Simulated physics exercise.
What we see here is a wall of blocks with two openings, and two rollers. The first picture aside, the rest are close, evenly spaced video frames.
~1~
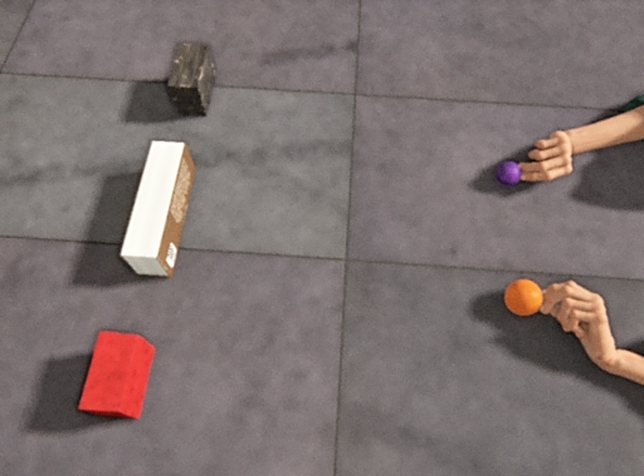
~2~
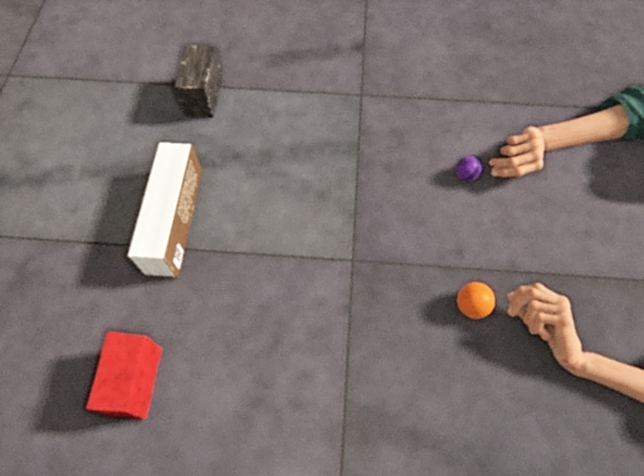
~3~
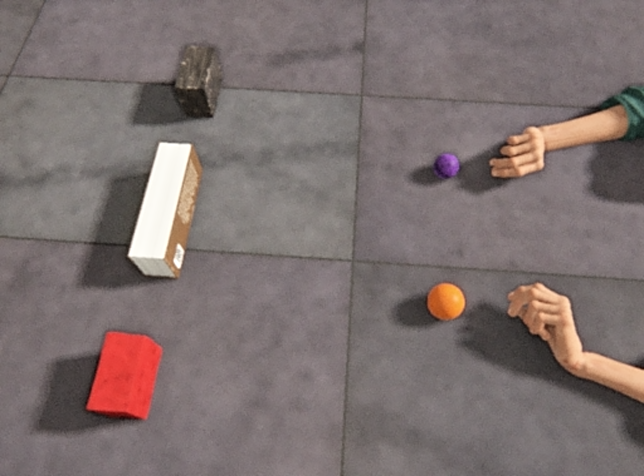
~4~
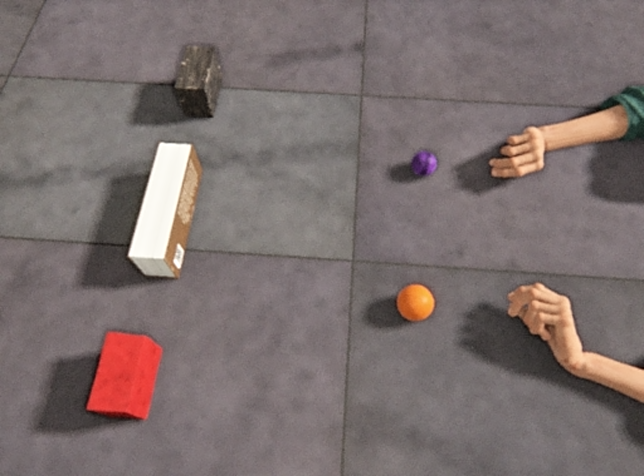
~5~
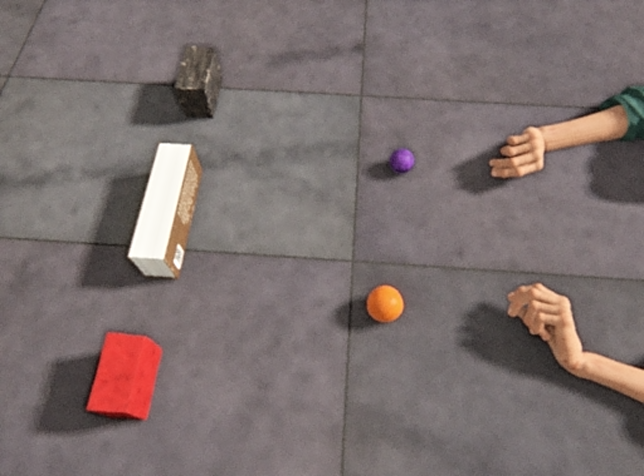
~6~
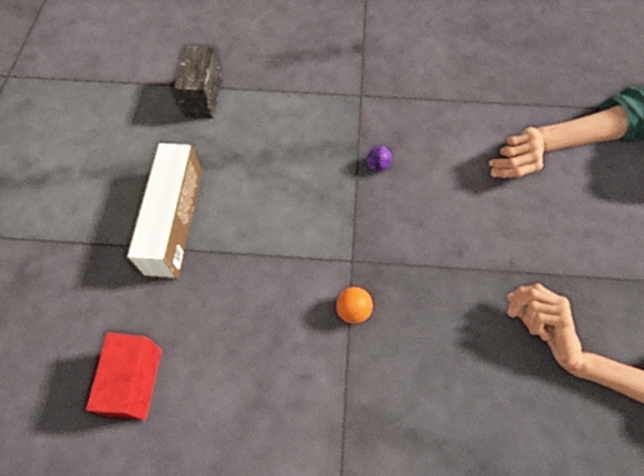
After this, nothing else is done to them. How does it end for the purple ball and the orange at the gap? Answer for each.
It ends like this: The purple ball goes through; the orange goes through.
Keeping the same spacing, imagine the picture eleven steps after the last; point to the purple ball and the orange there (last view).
Expect the purple ball at about (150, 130), with the orange at about (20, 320).
Then, 0.48 s on from there, purple ball heading on near (135, 130); orange heading on.
Then, 1.06 s on from there, purple ball heading on; orange heading on.
In the end, the purple ball gets between the blocks; the orange gets between the blocks.
